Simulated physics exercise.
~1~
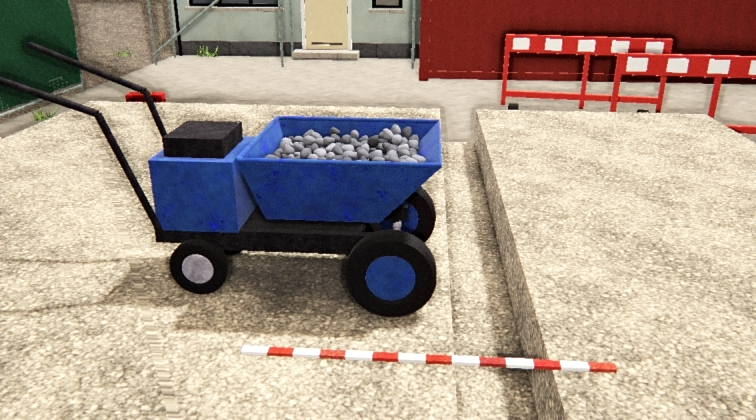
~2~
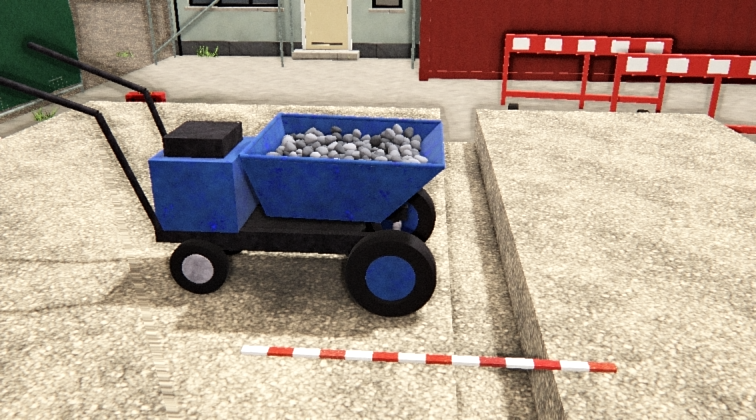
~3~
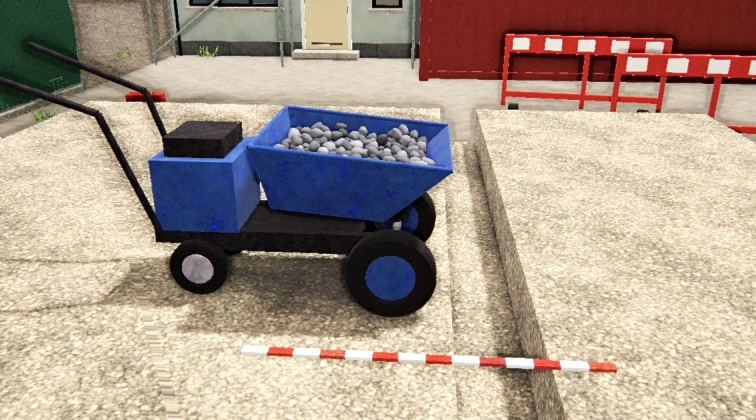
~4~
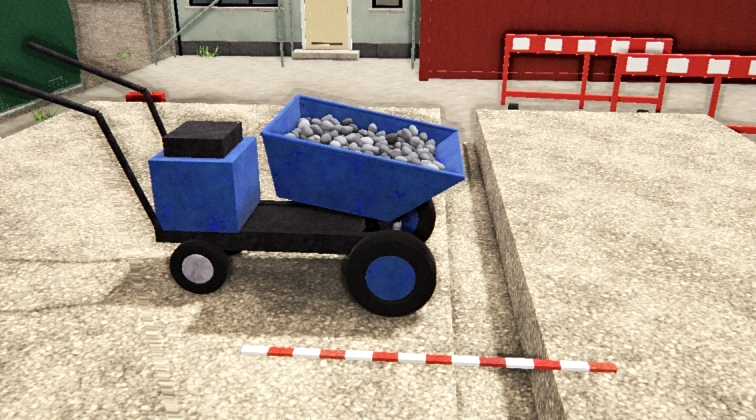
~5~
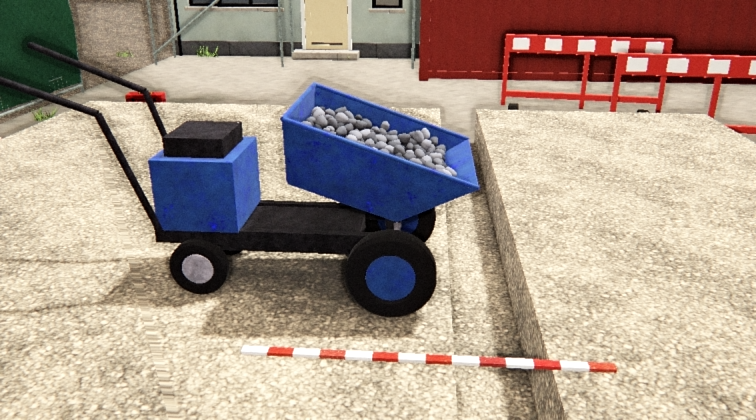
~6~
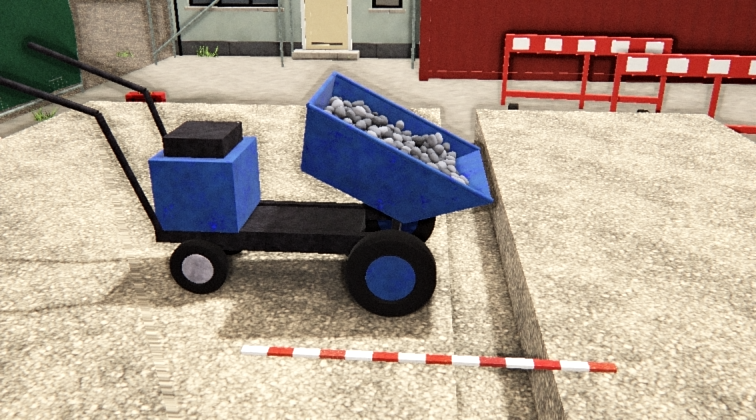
Blue skip of grey cobbles on a stationary motor barrow tilting steadily forward to the right, its back end rising beside a trench.
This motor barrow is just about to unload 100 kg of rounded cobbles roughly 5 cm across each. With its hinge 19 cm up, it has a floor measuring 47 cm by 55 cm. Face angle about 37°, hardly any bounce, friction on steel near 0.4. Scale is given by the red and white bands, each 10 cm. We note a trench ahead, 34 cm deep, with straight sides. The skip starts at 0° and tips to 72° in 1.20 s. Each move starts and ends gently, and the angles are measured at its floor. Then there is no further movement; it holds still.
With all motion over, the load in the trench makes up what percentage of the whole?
It makes up about 31 percent of the whole load.
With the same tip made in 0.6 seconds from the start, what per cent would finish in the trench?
With that change, it comes to around 20 per cent.
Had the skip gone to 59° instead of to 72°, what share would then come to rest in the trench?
In that case some 45 per cent.
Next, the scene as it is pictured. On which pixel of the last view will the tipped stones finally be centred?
Roughly (563, 283), I'd say.
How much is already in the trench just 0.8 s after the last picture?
Some 5 per cent.
Then, 0.4 s after the last picture the floor is at 61°, 100 % in the skip; the foremost stones are at (514, 233).
Then, 0.8 s after the last picture the floor is at 72°, 51 % in the skip, 6 % in the trench, 43 % past the trench; the foremost stones are at (615, 288).
Then, 1.1 s after the last picture the floor is at 72°, 13 % in the skip, 17 % in the trench, 71 % past the trench; the foremost stones are at (719, 293).
Then, 3.1 s after the last picture the floor is at 72°, 0 % in the skip, 31 % in the trench, 69 % past the trench; the foremost stones are past the picture's edge.
